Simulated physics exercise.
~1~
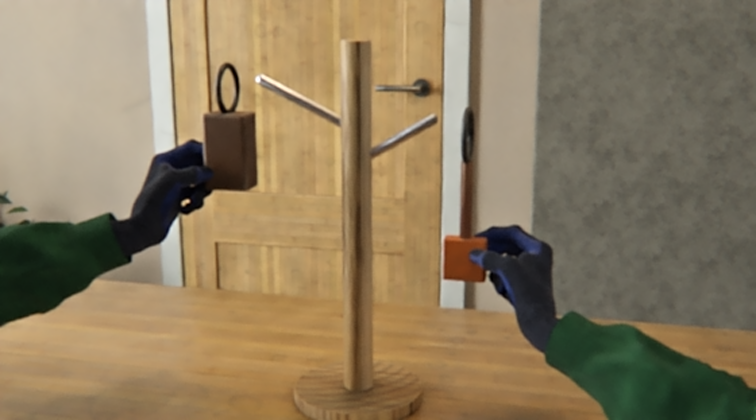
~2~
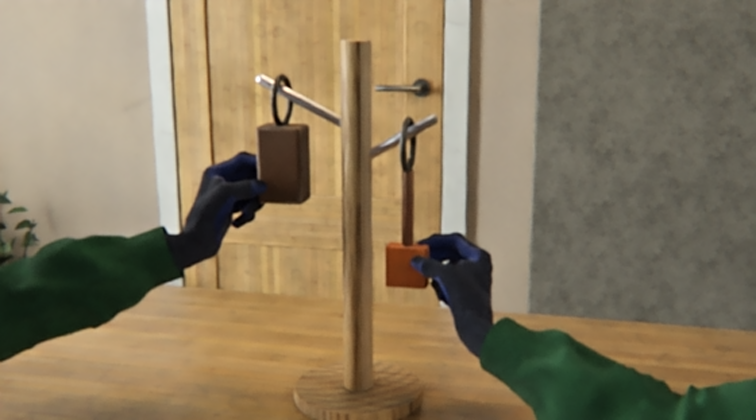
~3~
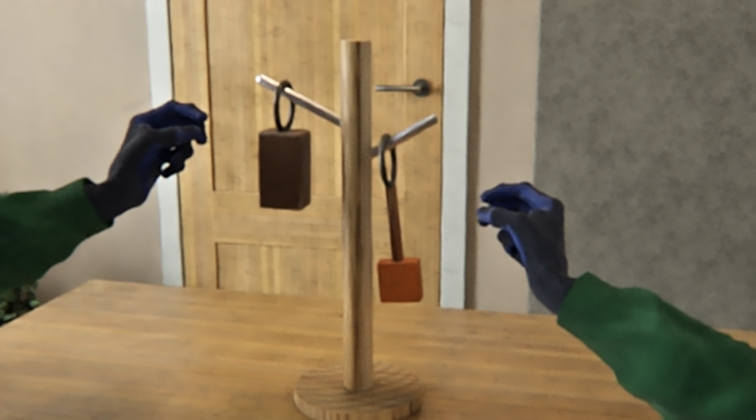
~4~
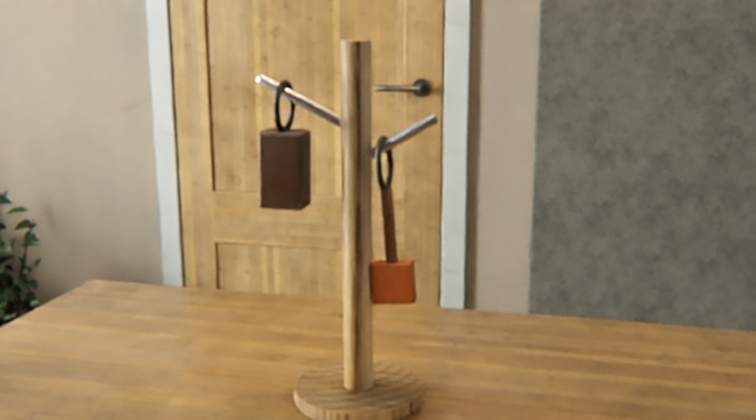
A person in green sleeves and dark blue gloves reaches in from both sides toward a wooden peg stand on a wooden table, seen from a still, front-on view with a wooden door behind. The left hand holds a brown block-like pouch with a black ring, and the right holds an orange brush with a ring at its top. Both hands move inward and bring the rings onto the two slanting metal pegs. They let go and draw back, and the brush slips slightly inward and down, tilting a little. With the hands gone, both items remain hanging.
